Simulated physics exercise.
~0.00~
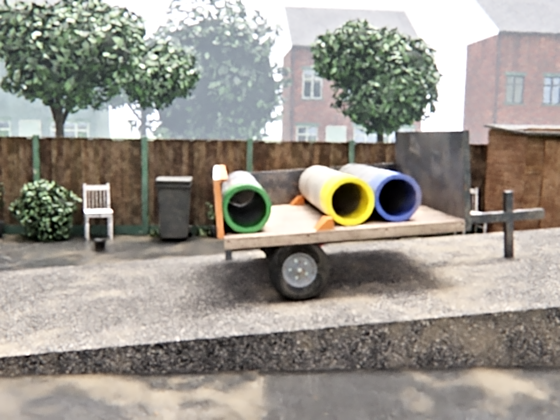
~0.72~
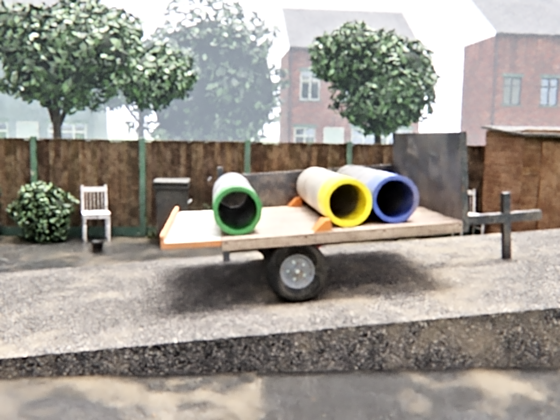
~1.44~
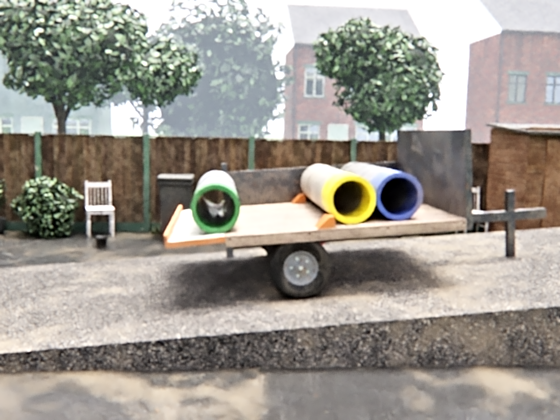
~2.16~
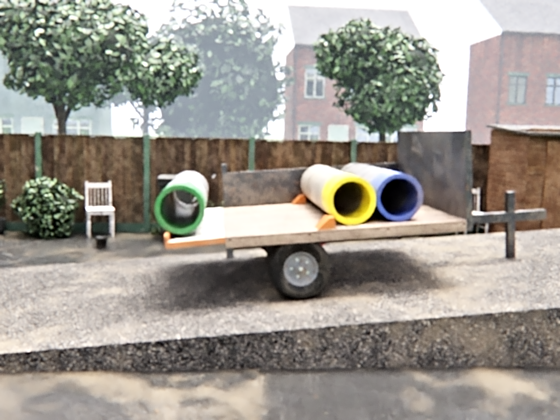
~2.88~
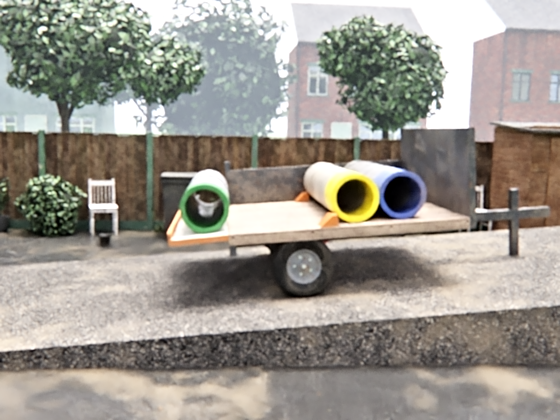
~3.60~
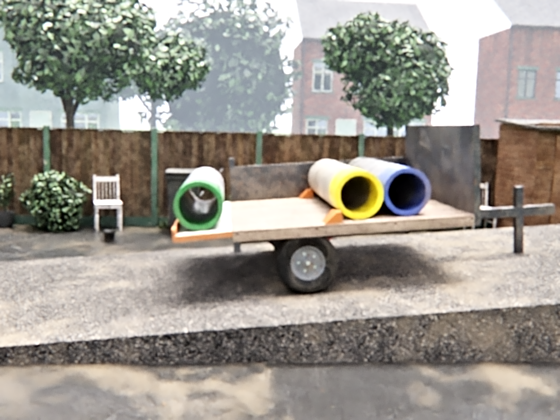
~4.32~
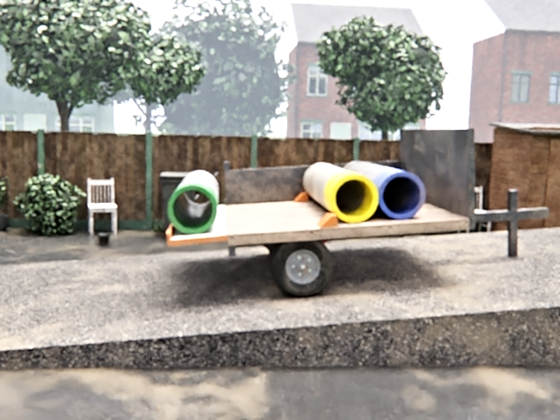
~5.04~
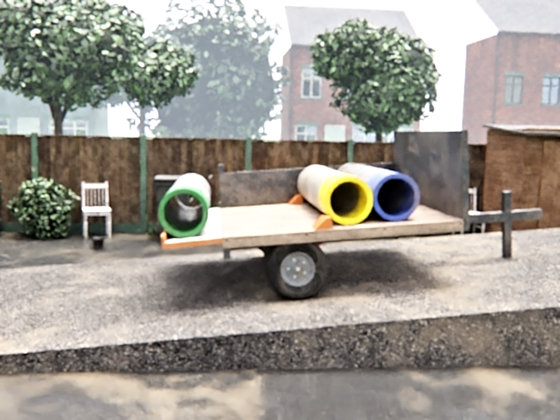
A trailer stood tilted on a slope with three hollow pipes aboard, and when its tailgate dropped open, the green-rimmed one rolled left onto it, rocked back and forth, and settled there, while the yellow and blue ones stayed put behind an orange chock.
